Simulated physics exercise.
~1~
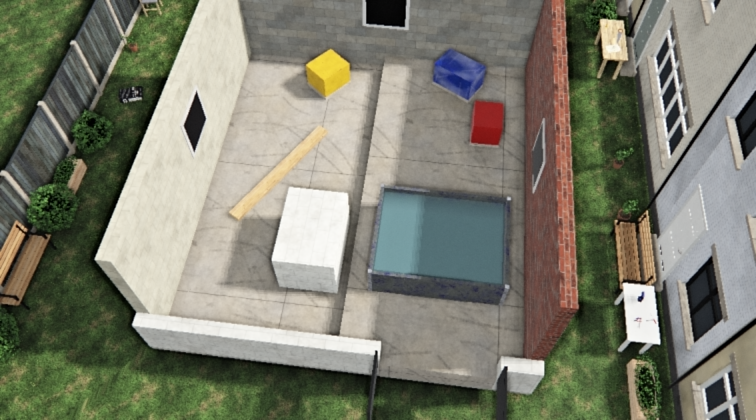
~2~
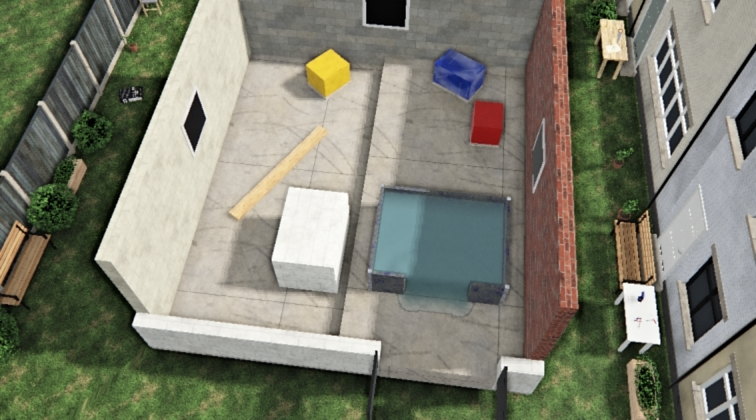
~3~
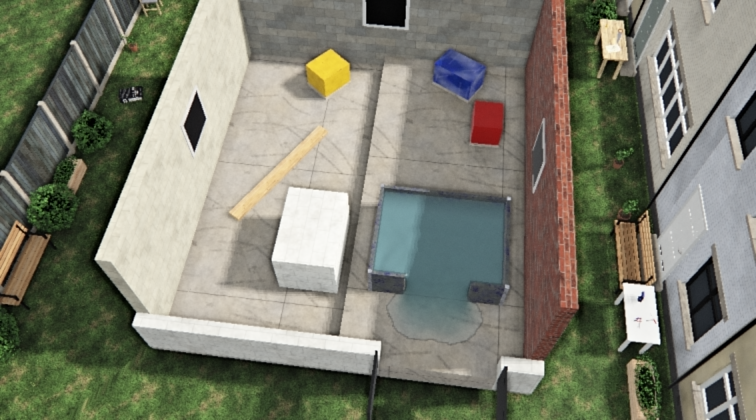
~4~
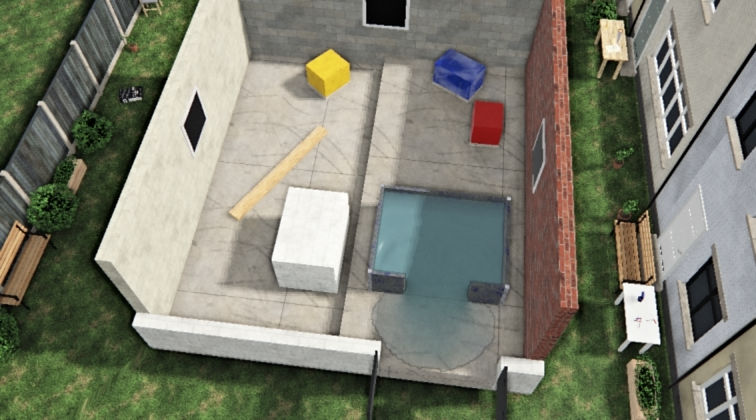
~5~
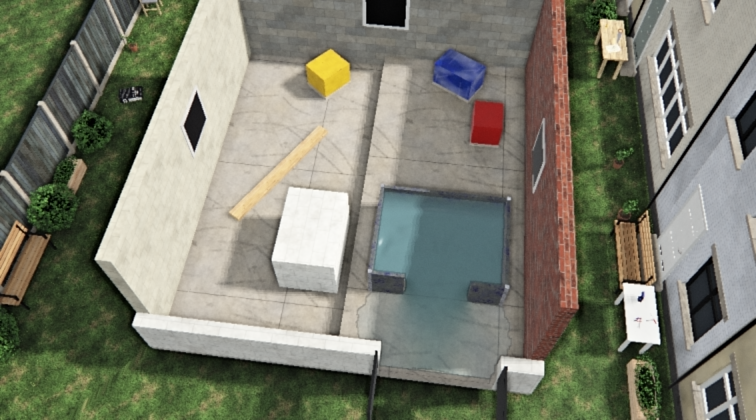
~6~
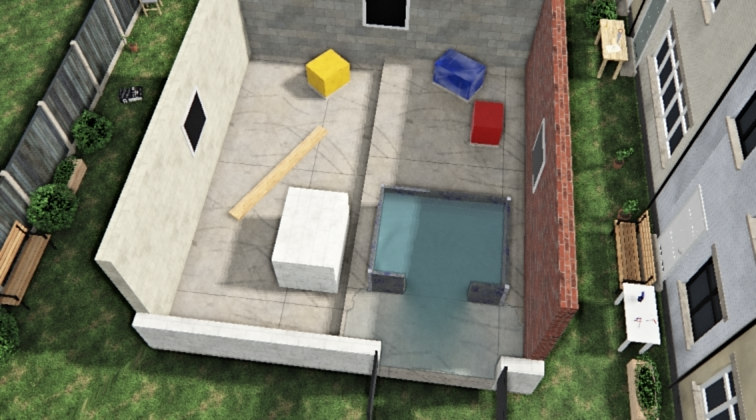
Water broke out through the front of an open tank in a walled court and spread across the paved floor toward the gap in the low front wall, while the coloured blocks nearby stayed still.
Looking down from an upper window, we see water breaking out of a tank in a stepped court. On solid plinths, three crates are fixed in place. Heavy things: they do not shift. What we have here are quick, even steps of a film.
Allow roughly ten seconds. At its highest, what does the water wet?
One by one: The blue crate is not flooded, the yellow crate is not flooded, the red crate is not flooded.
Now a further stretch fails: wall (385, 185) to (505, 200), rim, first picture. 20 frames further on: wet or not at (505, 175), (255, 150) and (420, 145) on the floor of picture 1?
In order: Swamped, spared, swamped.
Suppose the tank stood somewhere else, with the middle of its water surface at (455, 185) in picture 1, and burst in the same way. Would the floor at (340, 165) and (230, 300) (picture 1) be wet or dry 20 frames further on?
Taking the spots in order: Bare, swamped.
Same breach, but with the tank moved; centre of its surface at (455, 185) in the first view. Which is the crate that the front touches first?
My pick is the one in red.
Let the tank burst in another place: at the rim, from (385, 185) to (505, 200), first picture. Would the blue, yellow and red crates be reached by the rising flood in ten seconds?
Going through them, the blue crate gets reached, the yellow crate gets reached and the red crate gets reached.
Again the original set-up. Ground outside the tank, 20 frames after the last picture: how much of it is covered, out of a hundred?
About 20 per cent.
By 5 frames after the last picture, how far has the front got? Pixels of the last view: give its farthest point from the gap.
Point: (272, 344) in the last picture's pixels.
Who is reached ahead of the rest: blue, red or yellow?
The crate marked red, then.
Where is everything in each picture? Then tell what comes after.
The open tank at (441, 237) is whole and still, in the first frame.
The front is at (469, 306), out from the gap at (436, 291), in the second frame.
Water pours out at (436, 291) and has run to (467, 334), in the third frame.
The front is at a hidden place, out from the gap at (436, 291), in the fourth frame.
Water pours out at (436, 291) and has run to a hidden place, in the fifth frame.
The front is at a hidden place, out from the gap at (436, 290), in the sixth frame.
A moment on, water covers 10 % of the floor; the blue crate not reached, the yellow crate not reached, the red crate not reached.
Next, water covers 15 % of the floor; the blue crate not reached, the yellow crate not reached, the red crate not reached.
Then, water covers 20 % of the floor; the blue crate not reached, the yellow crate not reached, the red crate not reached.
Later, water covers 25 % of the floor; the blue crate not reached, the yellow crate not reached, the red crate water round its plinth.
In the end, water covers 30 % of the floor; the blue crate stayed above the water, the yellow crate stayed above the water, the red crate stayed above the water.
